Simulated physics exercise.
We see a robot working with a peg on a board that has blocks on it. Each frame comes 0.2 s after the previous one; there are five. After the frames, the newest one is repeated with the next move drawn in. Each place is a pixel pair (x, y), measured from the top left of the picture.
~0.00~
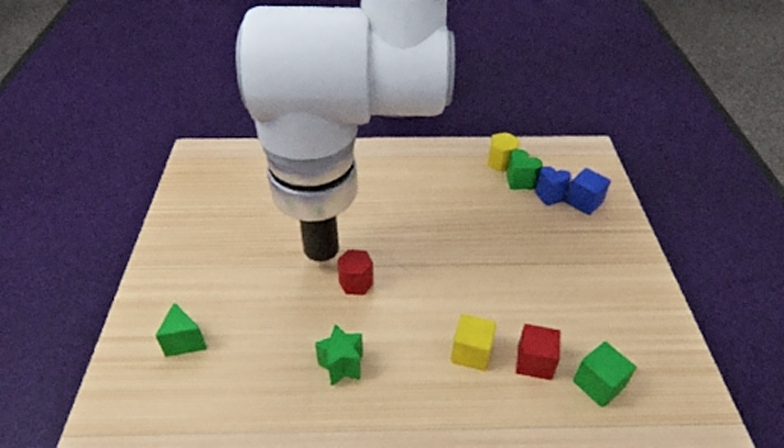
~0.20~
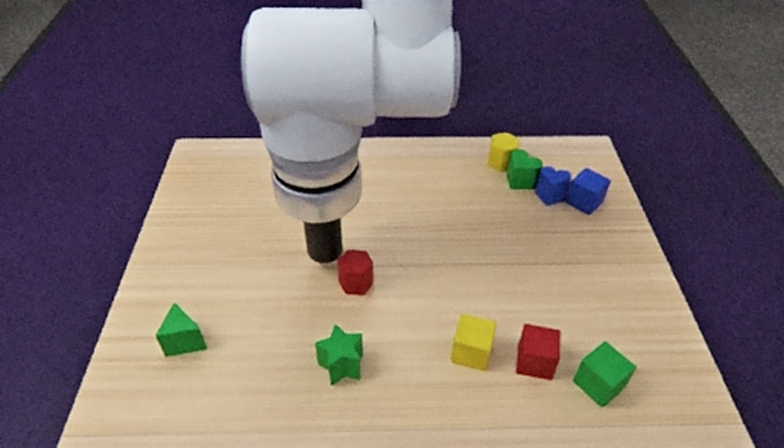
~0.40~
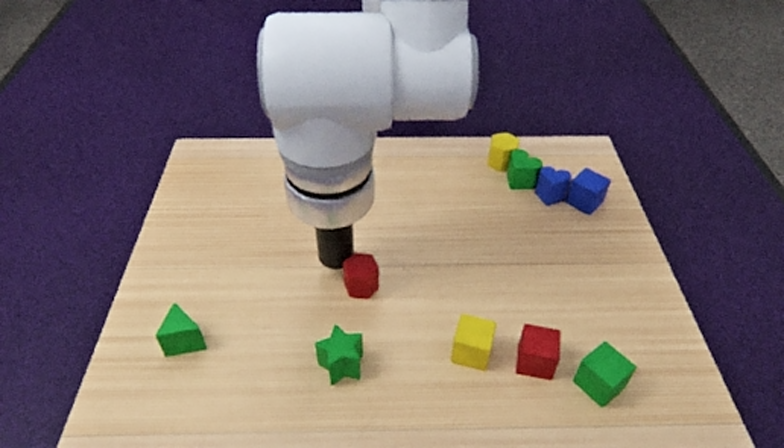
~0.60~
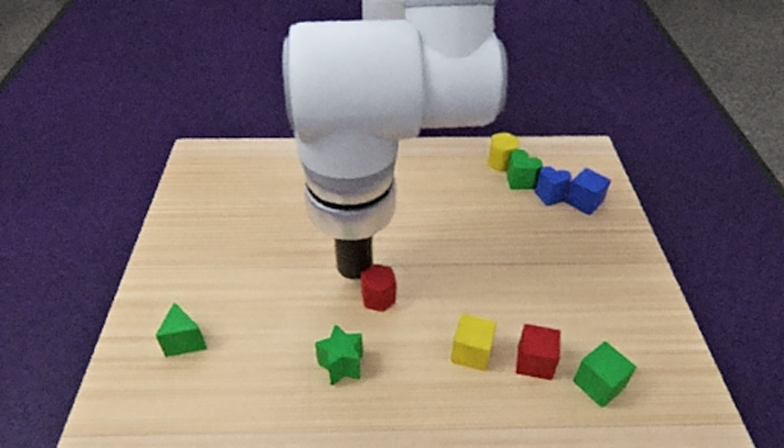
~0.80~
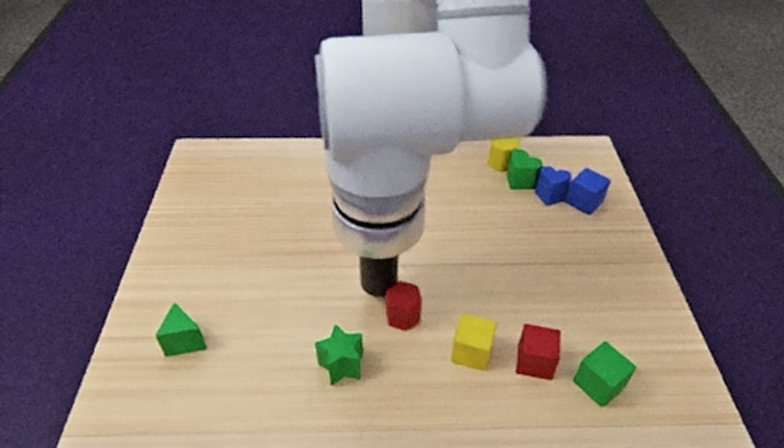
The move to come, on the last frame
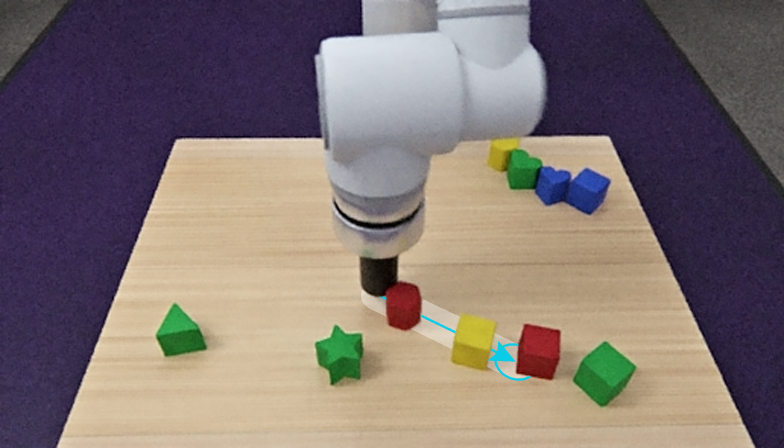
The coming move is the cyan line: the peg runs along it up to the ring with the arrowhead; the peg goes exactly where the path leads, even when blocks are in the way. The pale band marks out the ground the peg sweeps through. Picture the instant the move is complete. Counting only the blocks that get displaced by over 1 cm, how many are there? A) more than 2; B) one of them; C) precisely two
That would be A.
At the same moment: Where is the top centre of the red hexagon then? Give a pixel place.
My best guess is (482, 359).
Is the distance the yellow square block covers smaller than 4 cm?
It seems not.
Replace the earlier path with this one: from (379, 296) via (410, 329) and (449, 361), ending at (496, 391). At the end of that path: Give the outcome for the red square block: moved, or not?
It will be nudged away from its spot.
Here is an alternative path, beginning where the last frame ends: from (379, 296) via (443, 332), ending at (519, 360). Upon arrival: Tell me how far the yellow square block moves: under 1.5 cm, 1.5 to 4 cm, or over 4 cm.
By the end of the path, it will have gone past 4 cm.
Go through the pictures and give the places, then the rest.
The first frame shows tip of the peg at (321, 249), middles of tops, red hexagon at (355, 261), yellow square block at (476, 331), red square block at (542, 341), green square block at (610, 363).
The second frame shows peg at (325, 251), nothing pushed.
The third frame shows peg at (336, 256), red hexagon at (361, 264).
The fourth frame shows peg at (355, 266), red hexagon at (378, 276).
The fifth frame shows peg at (379, 282), red hexagon at (404, 294), yellow square block at (476, 331), red square block at (542, 341), green square block at (610, 363).
The line goes straight from (379, 296) to (516, 362).
The first path, step by step. One third of the way, peg at (424, 304); red hexagon at (445, 322), turned 20° clockwise; yellow square block at (480, 334).
Two thirds of the way, peg at (472, 326); red hexagon at (477, 351), turned 35° clockwise; yellow square block at (519, 360), turned 20° anticlockwise; red square block at (553, 344), turned 25° anticlockwise.
At the end, peg at (519, 349); red hexagon at (482, 359), turned 70° clockwise; yellow square block at (535, 376), turned 20° anticlockwise; red square block at (564, 347), turned 20° anticlockwise; green square block at (614, 365).
